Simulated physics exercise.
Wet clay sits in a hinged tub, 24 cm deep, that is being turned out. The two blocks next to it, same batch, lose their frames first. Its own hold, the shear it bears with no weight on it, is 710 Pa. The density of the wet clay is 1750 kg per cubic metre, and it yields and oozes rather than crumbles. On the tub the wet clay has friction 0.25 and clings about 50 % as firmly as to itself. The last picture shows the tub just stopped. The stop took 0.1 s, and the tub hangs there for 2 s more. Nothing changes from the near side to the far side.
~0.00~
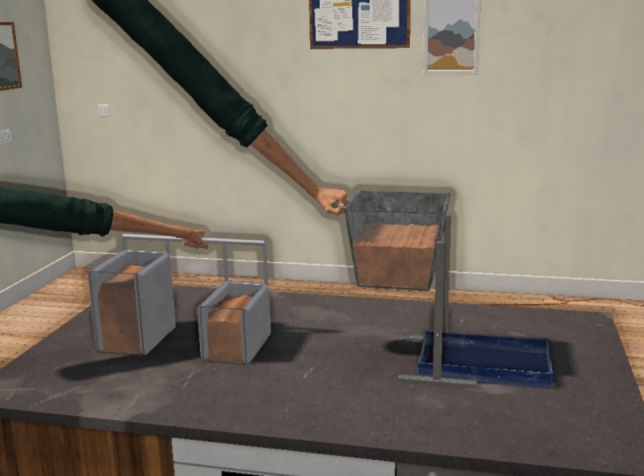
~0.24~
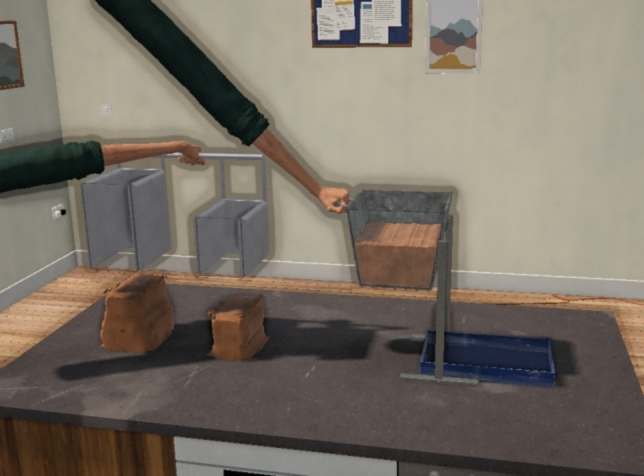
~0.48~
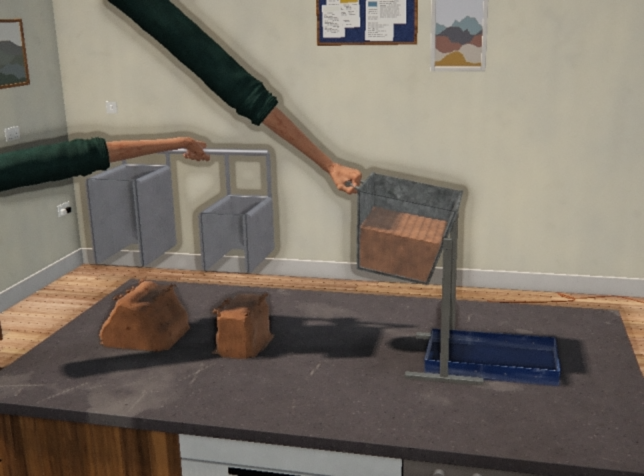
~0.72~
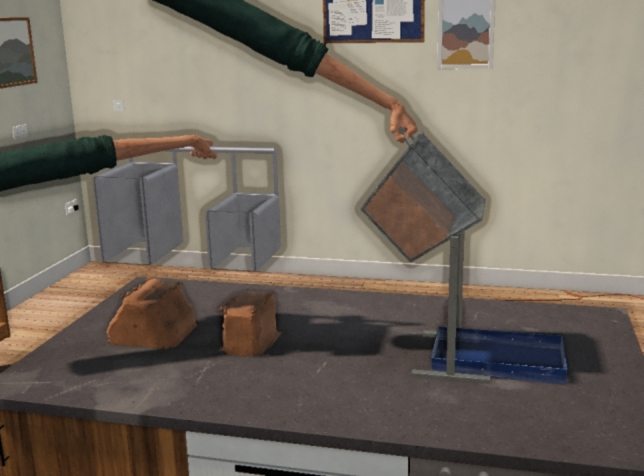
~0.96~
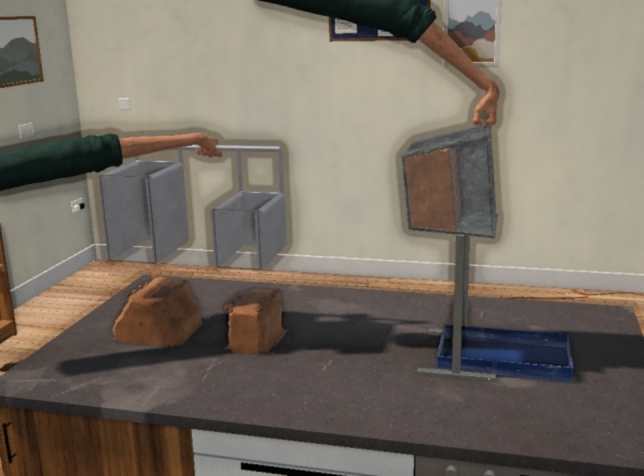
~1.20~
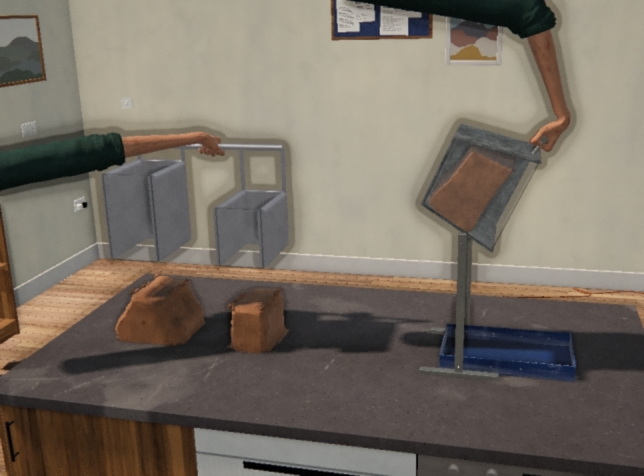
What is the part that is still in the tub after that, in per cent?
Close to 0 per cent.
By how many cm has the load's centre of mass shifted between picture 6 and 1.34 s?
About 13 cm.
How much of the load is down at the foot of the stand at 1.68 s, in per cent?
Some 75 per cent.
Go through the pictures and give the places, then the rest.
Handle-side rim at (347, 209), tilt 0 degrees; highest point of the wet clay at (429, 247); test blocks 24 cm, 16 cm high (left to right), in the first frame.
Handle-side rim at (349, 208), tilt 0 degrees; highest point of the wet clay at (431, 246); test blocks 21 cm, 16 cm high (left to right), in the second frame.
Handle-side rim at (361, 190), tilt 10 degrees; highest point of the wet clay at (365, 228); test blocks 17 cm, 15 cm high (left to right), in the third frame.
Handle-side rim at (414, 147), tilt 46 degrees; highest point of the wet clay at (390, 179); test blocks 17 cm, 15 cm high (left to right), in the fourth frame.
Handle-side rim at (488, 139), tilt 84 degrees; highest point of the wet clay at (447, 151); test blocks 17 cm, 15 cm high (left to right), in the fifth frame.
Handle-side rim at (539, 164), tilt 114 degrees; highest point of the wet clay at (475, 153); test blocks 17 cm, 15 cm high (left to right), in the sixth frame.
By 1.34 s, the tub is at 114 degrees and holds 64 %.
By 1.51 s, the tub is at 114 degrees and holds 0 %.
By 1.68 s, the tub is at 114 degrees and holds 0 %.
By 1.85 s, the tub is at 114 degrees and holds 0 %.
By 3.20 s, at the end, the tub is at 114 degrees and holds 0 %.
